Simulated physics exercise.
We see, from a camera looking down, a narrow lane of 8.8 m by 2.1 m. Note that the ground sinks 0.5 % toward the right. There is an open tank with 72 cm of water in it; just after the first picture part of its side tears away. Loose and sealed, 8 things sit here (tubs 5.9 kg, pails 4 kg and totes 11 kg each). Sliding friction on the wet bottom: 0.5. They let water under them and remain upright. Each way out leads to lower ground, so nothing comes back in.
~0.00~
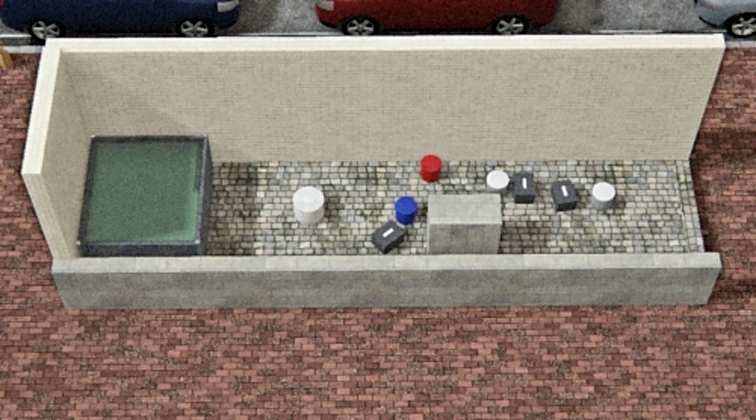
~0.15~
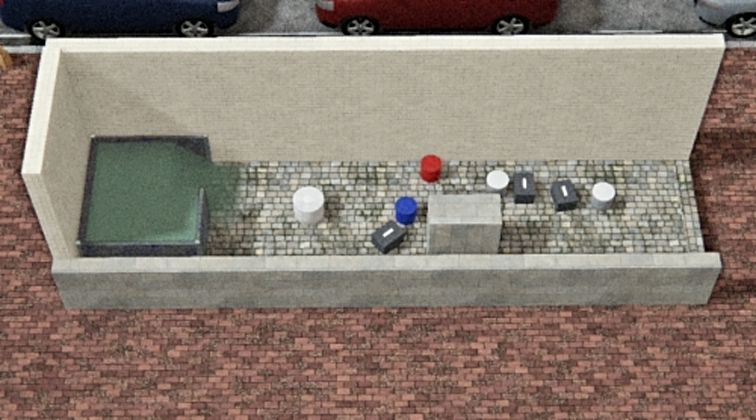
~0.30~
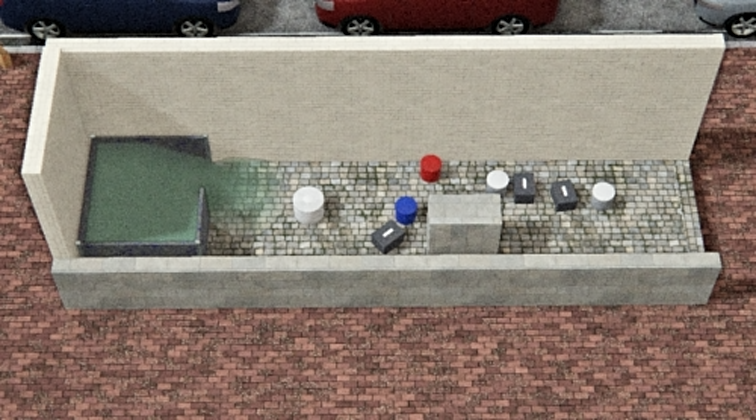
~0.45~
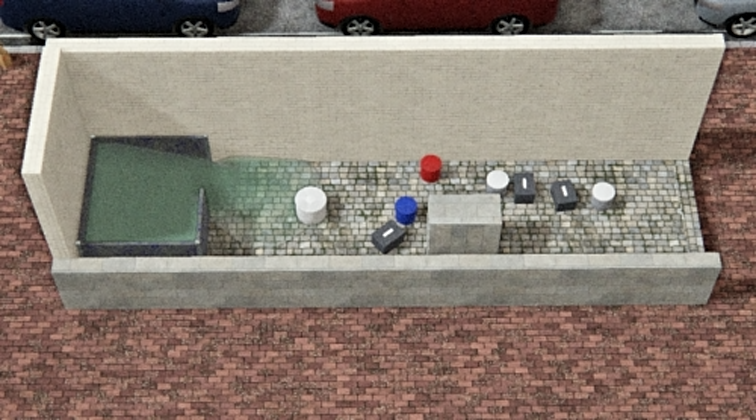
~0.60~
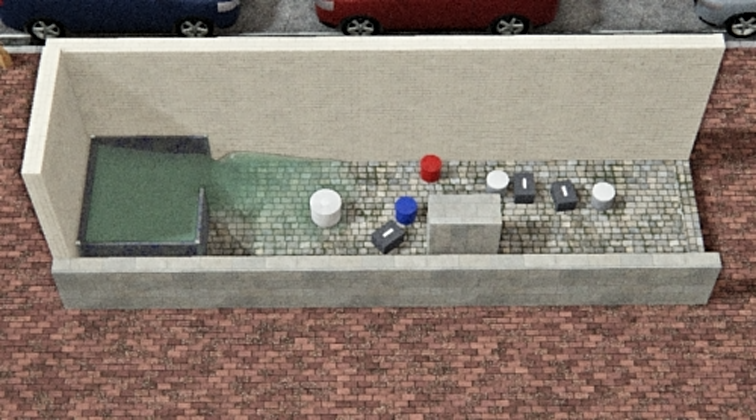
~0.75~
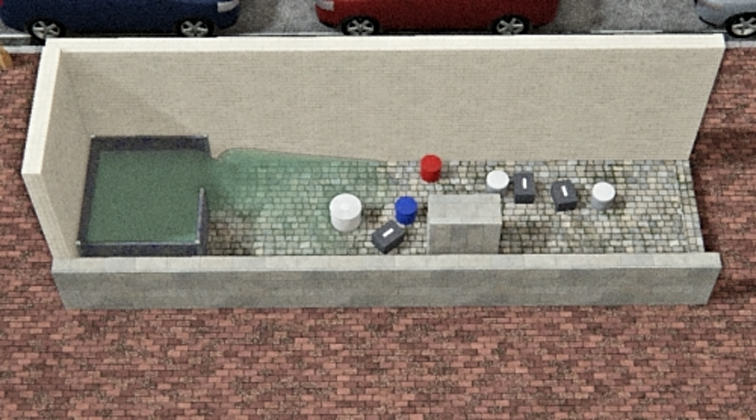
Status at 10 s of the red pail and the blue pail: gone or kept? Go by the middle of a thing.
At the end, I expect the red pail to exit the area; I expect the blue pail to exit the area.
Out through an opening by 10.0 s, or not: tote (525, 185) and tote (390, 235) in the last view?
Taking them one at a time, I'd say it does, then it doesn't.
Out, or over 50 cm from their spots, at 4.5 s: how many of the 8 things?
Answer: 8.
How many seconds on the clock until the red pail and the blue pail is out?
I'd put them at about 2.5 and 3.0 seconds, in that order.
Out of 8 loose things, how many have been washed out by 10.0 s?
7 of them.
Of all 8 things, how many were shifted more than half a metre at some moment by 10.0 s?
All told, that gives 8.
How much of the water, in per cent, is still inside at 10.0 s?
42 %.
After 2.0 s the red pail is near (606, 156), 2.6 m from its start, afloat; the blue pail is near (531, 210), 1.8 m from its start, afloat; 0 of 8 are out; 5 afloat.
After 4.5 s the red pail has gone out; the blue pail has gone out; 7 of 8 are out; 1 afloat.
After 7.0 s the red pail has gone out; the blue pail has gone out; 7 of 8 are out; 0 afloat.
After 10.0 s the red pail has gone out; the blue pail has gone out; 7 of 8 are out; 0 afloat.
